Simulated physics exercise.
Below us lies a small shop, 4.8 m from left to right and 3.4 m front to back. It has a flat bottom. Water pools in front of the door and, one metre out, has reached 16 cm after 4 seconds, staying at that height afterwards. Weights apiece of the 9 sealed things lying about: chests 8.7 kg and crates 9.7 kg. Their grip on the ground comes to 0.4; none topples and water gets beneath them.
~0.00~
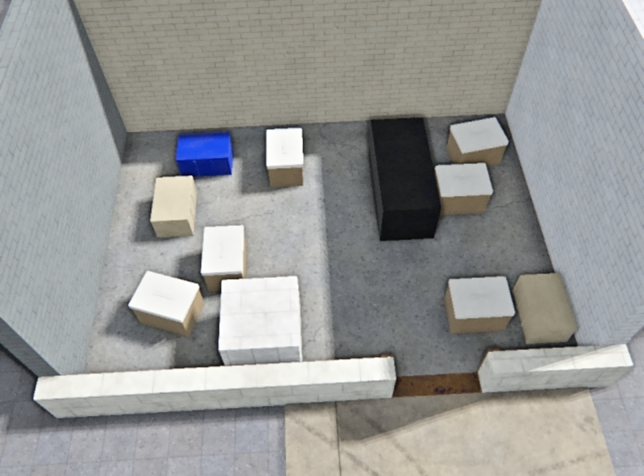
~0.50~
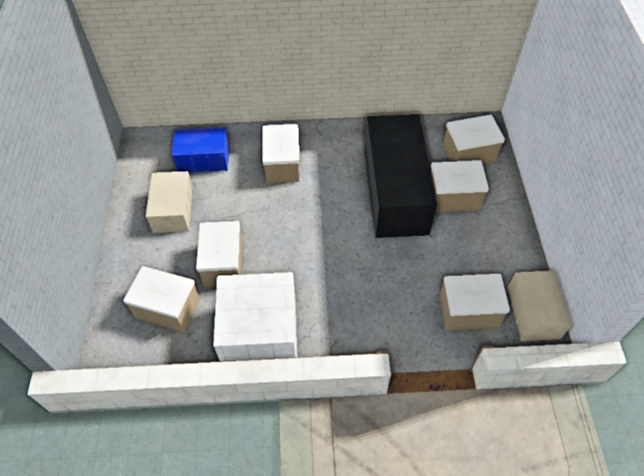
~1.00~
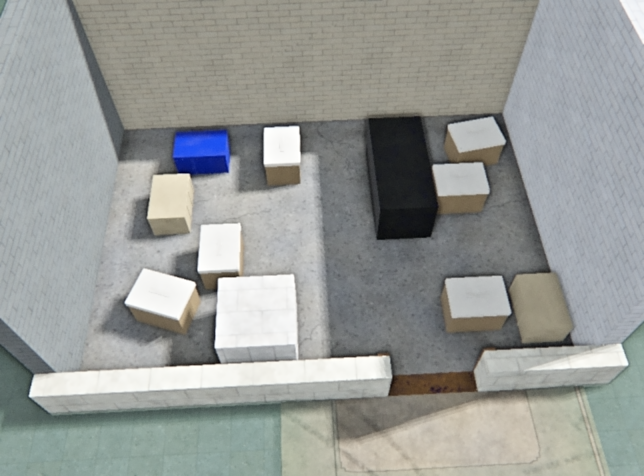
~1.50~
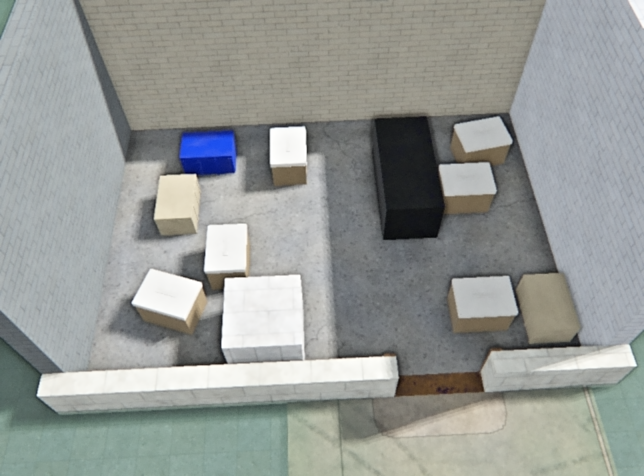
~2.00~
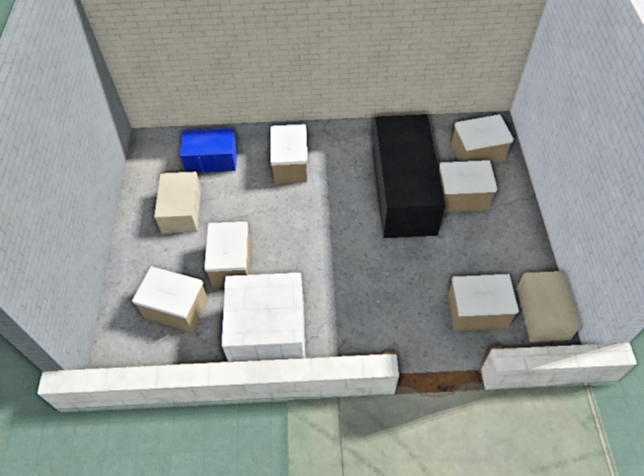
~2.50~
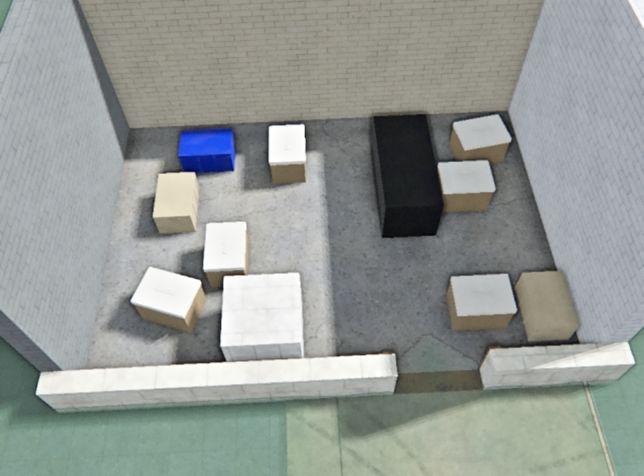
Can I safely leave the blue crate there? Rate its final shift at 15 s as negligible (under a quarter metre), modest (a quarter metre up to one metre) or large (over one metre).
Modest.
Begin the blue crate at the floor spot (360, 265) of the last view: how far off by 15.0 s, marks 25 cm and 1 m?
Looks like it is swept a long way.
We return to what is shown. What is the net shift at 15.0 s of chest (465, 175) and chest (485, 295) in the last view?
In turn: 100 cm, 60 cm.
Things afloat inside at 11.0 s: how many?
Tally: 6 of them.
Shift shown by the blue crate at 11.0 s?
Roughly 10 cm.
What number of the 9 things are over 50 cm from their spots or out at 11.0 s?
Result: 3.
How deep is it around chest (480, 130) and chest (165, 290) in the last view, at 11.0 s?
First roughly 6 cm, second roughly 2 cm.
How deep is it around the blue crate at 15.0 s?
Depth: About 9 cm.
After 3.5 s the blue crate is near (206, 142), 0.0 m from its start, aground; 0 afloat.
After 6.8 s the blue crate is near (206, 142), 0.0 m from its start, aground; 1 afloat.
After 11.0 s the blue crate is near (205, 136), 0.1 m from its start, afloat; 6 afloat.
After 15.0 s the blue crate is near (151, 121), 0.7 m from its start, afloat; 9 afloat.
